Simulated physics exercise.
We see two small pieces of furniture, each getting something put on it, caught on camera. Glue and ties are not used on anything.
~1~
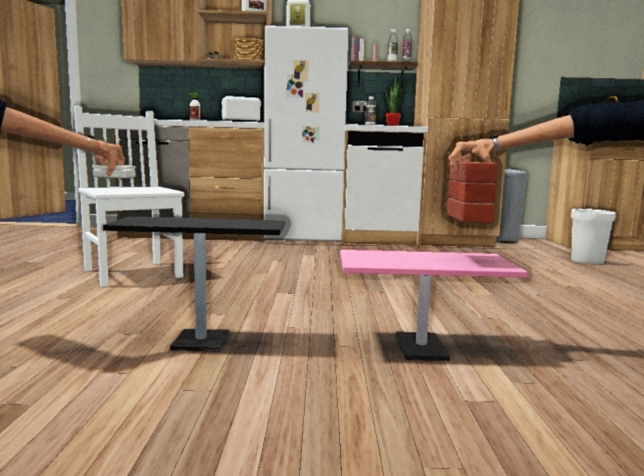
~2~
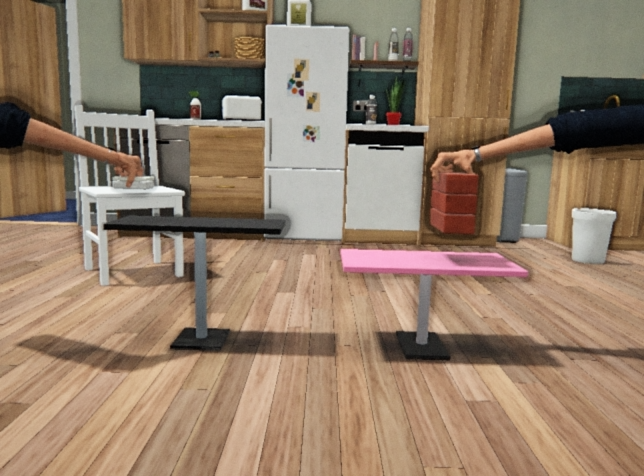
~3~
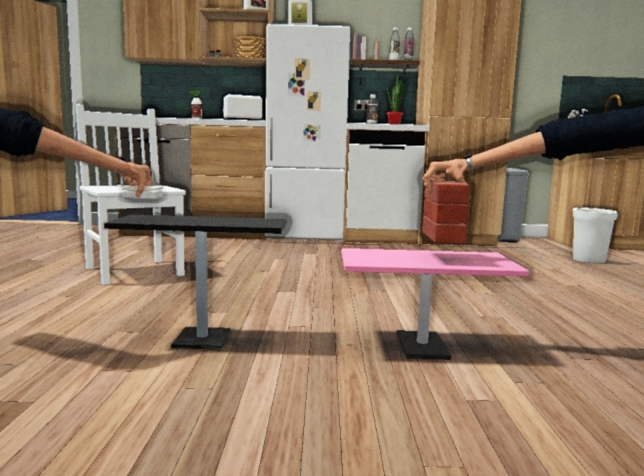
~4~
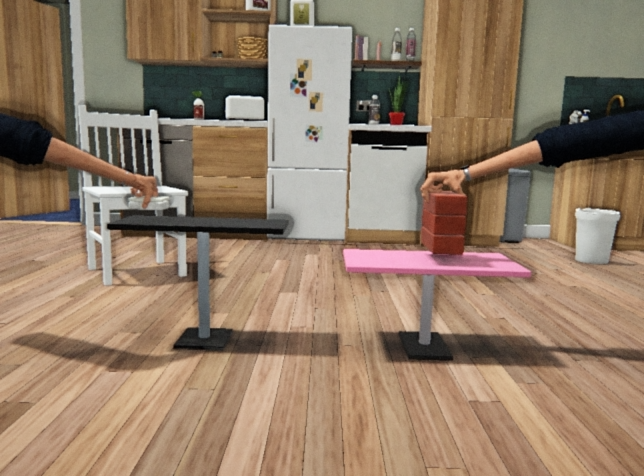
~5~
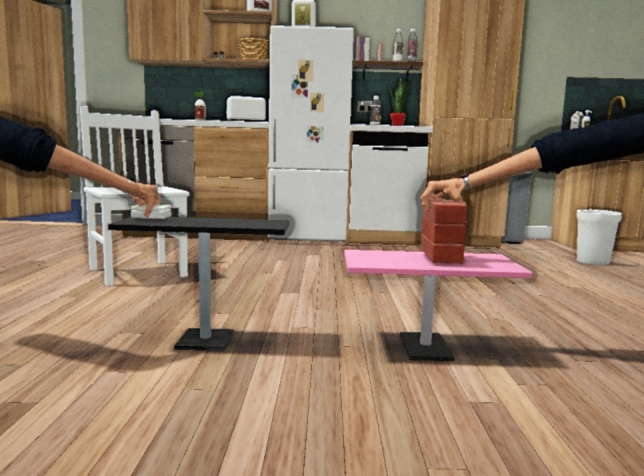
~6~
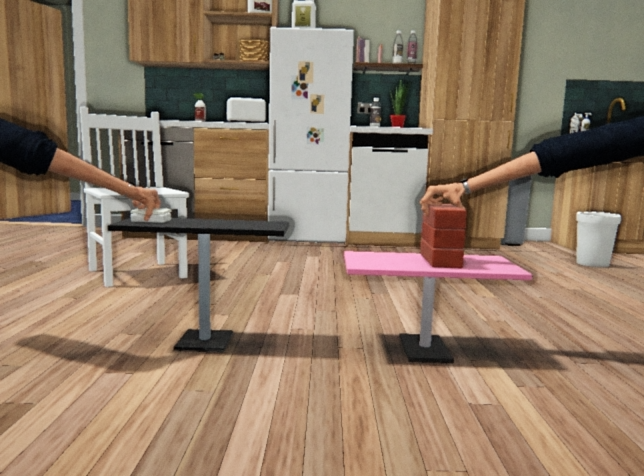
At the start, one hand holds a small pale object above and behind a black side table on the left, while another grips a stack of red bricks near a pink one. Both hands move inward and down, setting their loads on the tabletops, and finish still holding them.
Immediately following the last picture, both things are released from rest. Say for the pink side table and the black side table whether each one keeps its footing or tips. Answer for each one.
Pink side table: Keeps its footing; black side table: Keeps its footing.
Then, 0.22 s after the last picture, pink side table at rest near (430, 265); black side table at rest near (204, 226).
At rest, the pink side table stays flat on its feet, near (431, 265); the black side table stays flat on its feet, near (204, 226).
